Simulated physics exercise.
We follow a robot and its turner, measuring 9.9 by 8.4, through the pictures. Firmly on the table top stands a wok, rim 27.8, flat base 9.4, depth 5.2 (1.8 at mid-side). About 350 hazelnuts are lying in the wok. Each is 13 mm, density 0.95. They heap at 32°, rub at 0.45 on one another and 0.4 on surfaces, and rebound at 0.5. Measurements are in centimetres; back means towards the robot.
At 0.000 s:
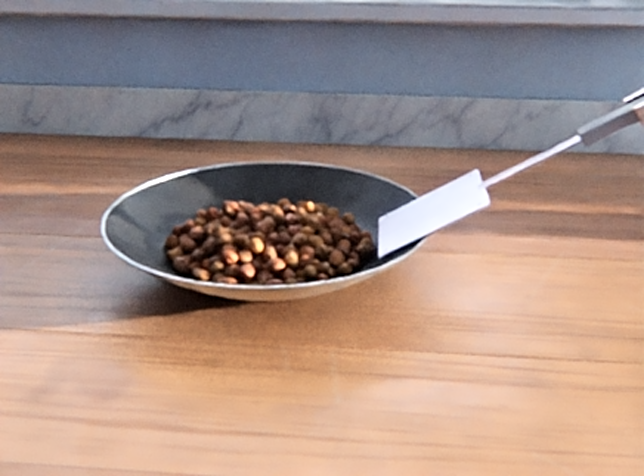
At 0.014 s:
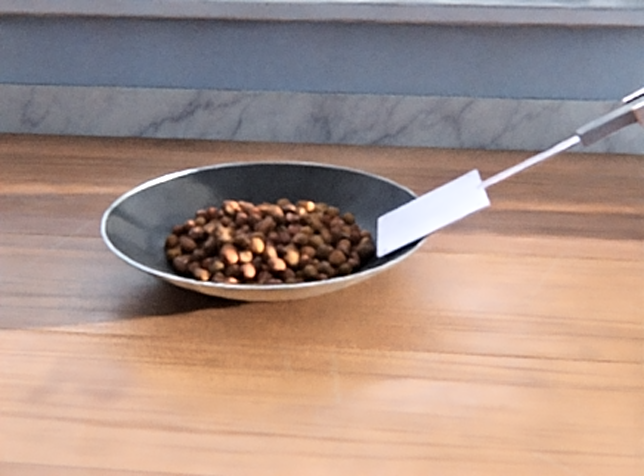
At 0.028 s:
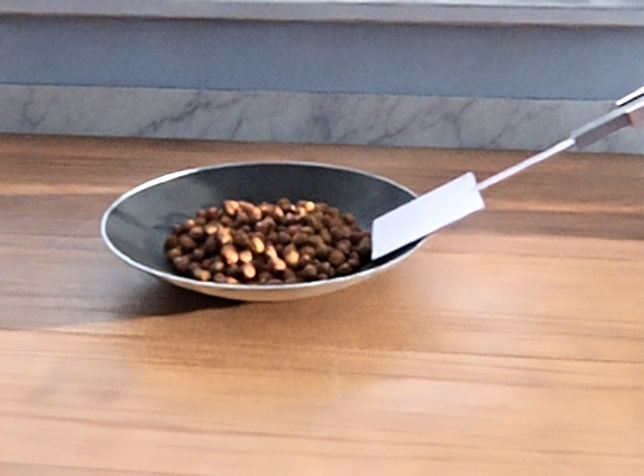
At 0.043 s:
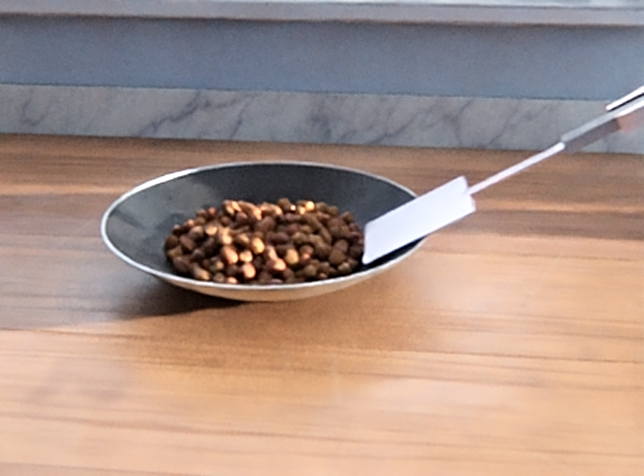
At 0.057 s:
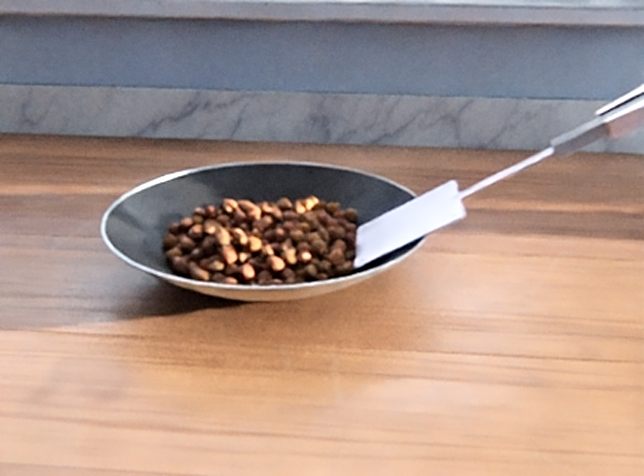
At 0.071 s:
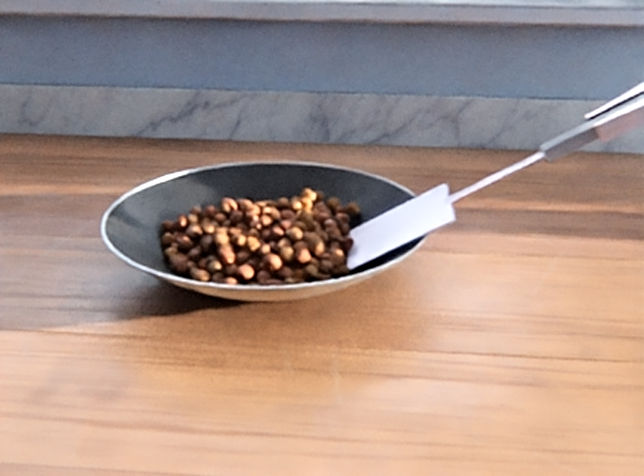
A white turner slides down and left into the hazelnuts, nudging them slightly across the wok.
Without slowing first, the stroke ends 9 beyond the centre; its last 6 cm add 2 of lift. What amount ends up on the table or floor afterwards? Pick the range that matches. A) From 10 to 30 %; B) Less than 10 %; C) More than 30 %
(A) From 10 to 30 %.
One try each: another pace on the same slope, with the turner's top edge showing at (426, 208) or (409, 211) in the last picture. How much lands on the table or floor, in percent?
About 40 and 50 per cent.
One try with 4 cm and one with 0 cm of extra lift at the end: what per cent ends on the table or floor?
I'd say close to 20 percent for the first and close to 15 percent for the second.
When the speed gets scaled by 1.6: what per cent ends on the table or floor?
The share would be near 35 in a hundred.
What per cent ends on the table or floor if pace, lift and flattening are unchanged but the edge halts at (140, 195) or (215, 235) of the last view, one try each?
Close to 35 and close to 0 per cent, respectively.
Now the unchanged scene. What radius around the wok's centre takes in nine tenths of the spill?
Radial distance: Approx. 35 cm.
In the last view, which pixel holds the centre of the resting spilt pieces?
I'd point to somewhere close to (46, 255).
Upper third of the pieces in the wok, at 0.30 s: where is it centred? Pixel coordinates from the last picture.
(182, 209).
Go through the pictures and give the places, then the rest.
Turner top edge at (484, 186), sloping 31°; upper third of the load around (269, 234), from x 175 to 365, top at y 205; 348 in the wok, in the first frame.
Turner top edge at (483, 187), sloping 31°; upper third of the load around (269, 234), from x 175 to 365, top at y 205, in the second frame.
Turner top edge at (477, 189), sloping 31°; upper third of the load around (269, 234), from x 175 to 365, top at y 205, in the third frame.
Turner top edge at (468, 193), sloping 31°; upper third of the load around (268, 234), from x 175 to 360, top at y 205, in the fourth frame.
Turner top edge at (459, 197), sloping 31°; upper third of the load around (267, 232), from x 170 to 355, top at y 205, in the fifth frame.
Turner top edge at (450, 201), sloping 31°; upper third of the load around (264, 231), from x 170 to 355, top at y 195; 348 in the wok, in the sixth frame.
By 0.19 s, sloping 31°, highest piece 5 above the table; 348 in the wok.
By 0.30 s, sloping 31°, highest piece 7 above the table; 348 in the wok.
By 0.56 s, sloping 31°, highest piece 7 above the table; 281 in the wok, 66 on the table or floor, 1 on the blade or in flight.
By 1.61 s, sloping 31°, highest piece 7 above the table; 277 in the wok, 71 on the table or floor.
Final count, 277 in the wok, 71 on the table or floor. That is 20 % on the table or floor.
